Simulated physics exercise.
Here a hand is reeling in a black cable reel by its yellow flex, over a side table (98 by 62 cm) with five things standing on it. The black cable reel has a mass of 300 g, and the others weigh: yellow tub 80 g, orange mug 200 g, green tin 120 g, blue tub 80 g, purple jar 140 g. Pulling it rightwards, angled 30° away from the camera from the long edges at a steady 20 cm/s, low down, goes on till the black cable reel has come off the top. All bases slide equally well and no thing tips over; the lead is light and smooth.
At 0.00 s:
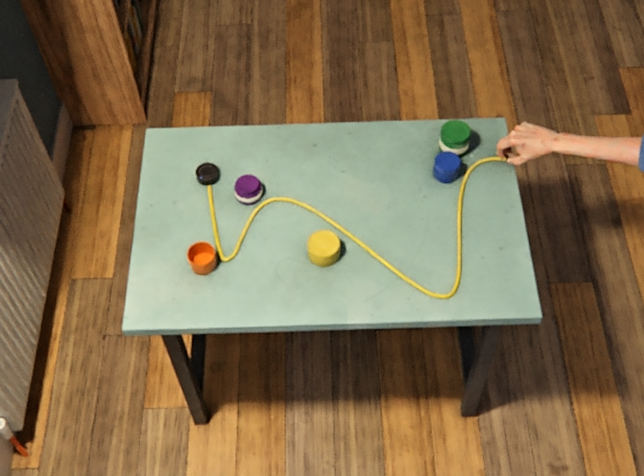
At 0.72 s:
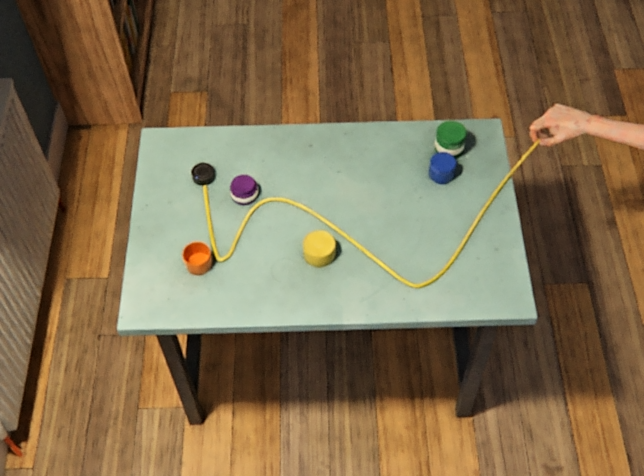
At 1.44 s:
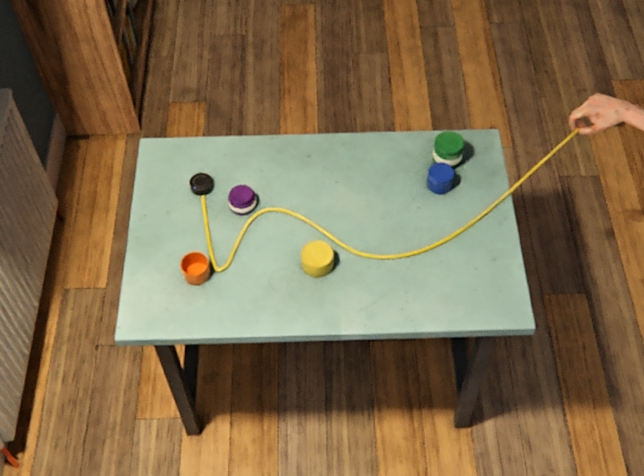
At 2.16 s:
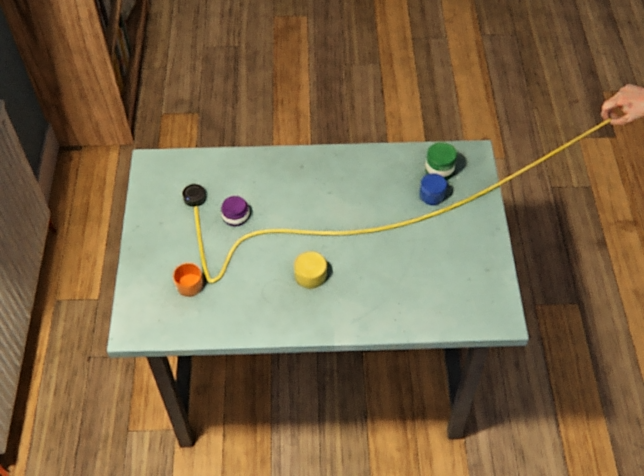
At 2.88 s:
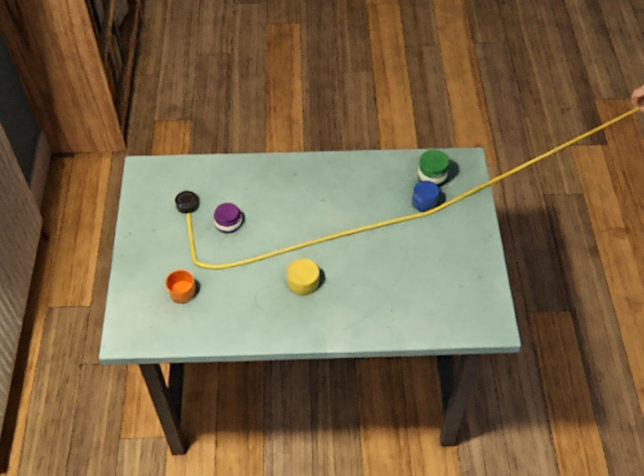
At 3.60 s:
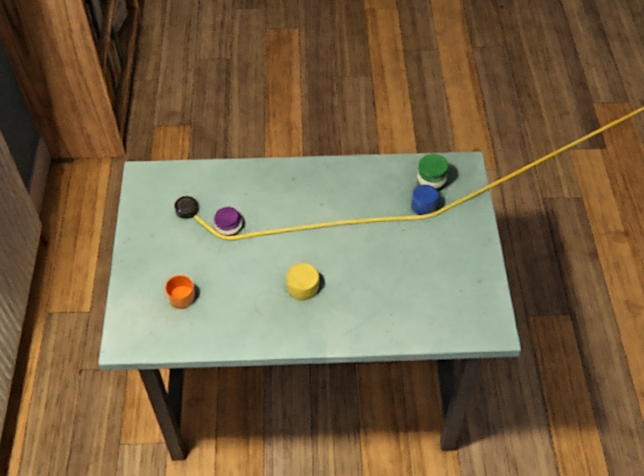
On a side table, a hand pulls a yellow cord rightwards until it straightens past colourful containers.
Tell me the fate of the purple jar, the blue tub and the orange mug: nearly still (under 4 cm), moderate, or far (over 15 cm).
Result: Purple jar moves a moderate way, blue tub shifts a middling way, orange mug stays in the low band.
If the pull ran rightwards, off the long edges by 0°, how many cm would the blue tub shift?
Roughly 4 cm.
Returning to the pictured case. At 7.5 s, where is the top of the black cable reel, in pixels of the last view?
You'd find it somewhere around (450, 178).
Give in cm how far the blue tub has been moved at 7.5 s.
11 cm.
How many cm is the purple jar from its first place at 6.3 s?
Looks like near 11 cm to me.
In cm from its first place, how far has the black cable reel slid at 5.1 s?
By that time it sits around 22 centimetres from where it began.
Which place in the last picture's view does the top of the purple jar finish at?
It ends up near (249, 185).
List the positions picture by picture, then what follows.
In the first picture, shows, cable reel (207, 171); purple jar (247, 183); blue tub (448, 161); orange mug (201, 253); lead through (459, 231) (395, 270) (286, 200) (219, 247); 0 cm pulled.
In the second picture, shows, lead through (451, 261) (282, 200); 12 cm pulled.
In the third picture, shows, lead through (467, 227) (280, 210); 27 cm pulled.
In the fourth picture, shows, lead through (481, 193) (283, 231); 41 cm pulled.
In the fifth picture, shows, lead through (511, 172) (329, 238); 56 cm pulled.
In the sixth picture, shows, cable reel (186, 204); purple jar (227, 215); blue tub (426, 194); orange mug (179, 286); lead through (594, 134) (495, 184) (377, 220) (258, 234); 70 cm pulled.
After 5.1 s the black cable reel has slid 22 cm; shifted so far, purple jar 11 cm, blue tub 9 cm, green tin 2 cm.
After 6.3 s the black cable reel has slid 45 cm; shifted so far, purple jar 11 cm, blue tub 9 cm, green tin 2 cm.
After 7.5 s the black cable reel has slid 70 cm; shifted so far, purple jar 11 cm, blue tub 11 cm, green tin 5 cm.
After 8.4 s the black cable reel is off the top; shifted so far, purple jar 11 cm at (249, 185), blue tub 11 cm at (409, 163), green tin 5 cm, orange mug 0 cm at (179, 286).
